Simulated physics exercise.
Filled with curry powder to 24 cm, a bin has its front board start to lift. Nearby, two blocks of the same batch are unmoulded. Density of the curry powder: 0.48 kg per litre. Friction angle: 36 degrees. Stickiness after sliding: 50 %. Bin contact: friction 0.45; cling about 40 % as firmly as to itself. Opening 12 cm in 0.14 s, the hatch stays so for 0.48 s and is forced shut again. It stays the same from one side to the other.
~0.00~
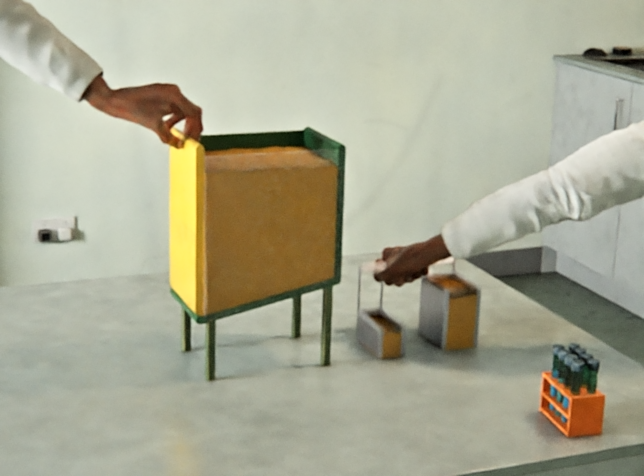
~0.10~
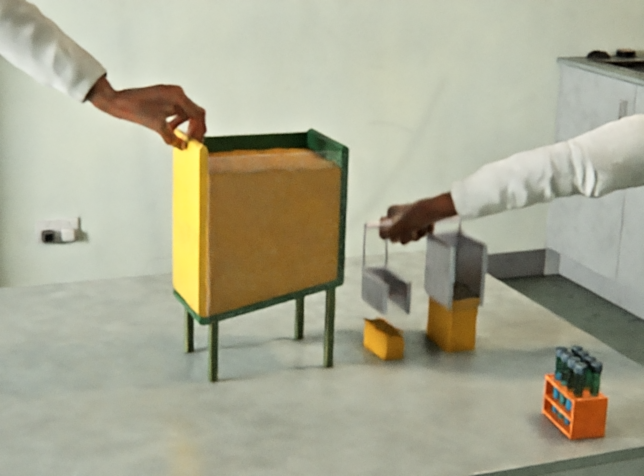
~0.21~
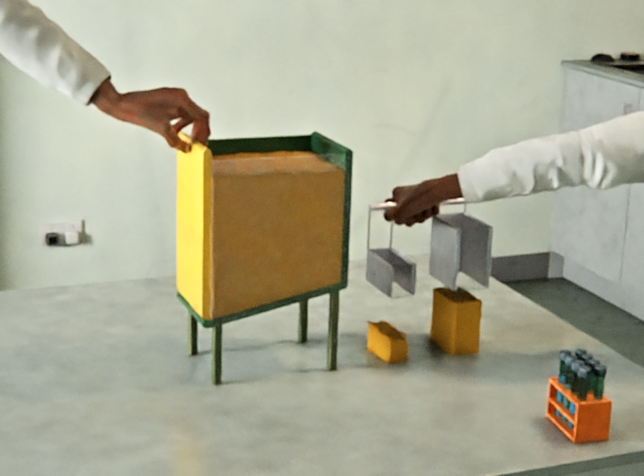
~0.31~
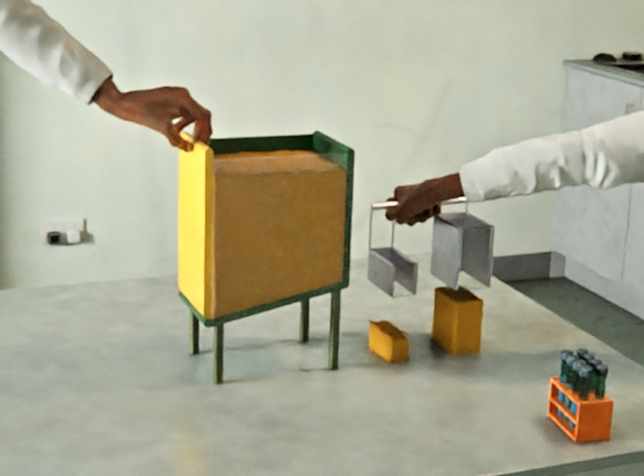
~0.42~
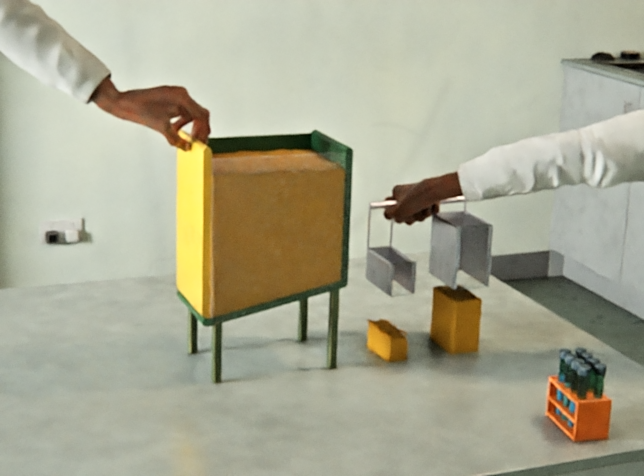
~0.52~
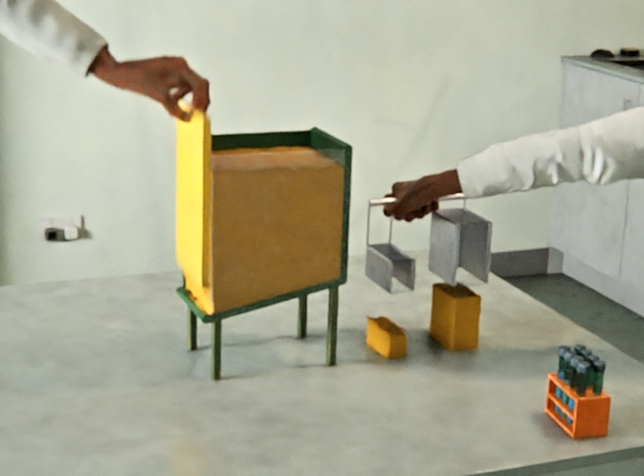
The footage shows a hand lifting grey moulds on a handle off two yellow-brown blocks and holding them above, while another hand grips the yellow front board of a filled green-framed bin, then starts raising it.
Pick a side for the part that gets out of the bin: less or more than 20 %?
Less, by my estimate.
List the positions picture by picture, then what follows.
The first frame shows top of the hatch at (201, 150), not yet moved; highest point of the curry powder at (333, 165); test blocks 4.6 cm, 9.8 cm high (left to right).
The second frame shows top of the hatch at (204, 151), not yet moved; highest point of the curry powder at (336, 167); test blocks 4.6 cm, 9.8 cm high (left to right).
The third frame shows top of the hatch at (208, 154), not yet moved; highest point of the curry powder at (340, 170); test blocks 4.6 cm, 9.8 cm high (left to right).
The fourth frame shows top of the hatch at (210, 153), not yet moved; highest point of the curry powder at (342, 169); test blocks 4.6 cm, 9.8 cm high (left to right).
The fifth frame shows top of the hatch at (208, 152), not yet moved; highest point of the curry powder at (340, 168); test blocks 4.6 cm, 9.8 cm high (left to right).
The sixth frame shows top of the hatch at (208, 122), moved 4.2 cm; highest point of the curry powder at (340, 165); test blocks 4.6 cm, 9.8 cm high (left to right).
By 0.68 s, the hatch is 12 cm open and 0 % is out.
By 0.86 s, the hatch is 12 cm open and 0 % is out.
By 1.05 s, the hatch is 12 cm open and 0 % is out.
By 1.24 s, the hatch is 2.8 cm open and 0 % is out.
By 1.52 s, at the end, the hatch is shut and 1 % is out.
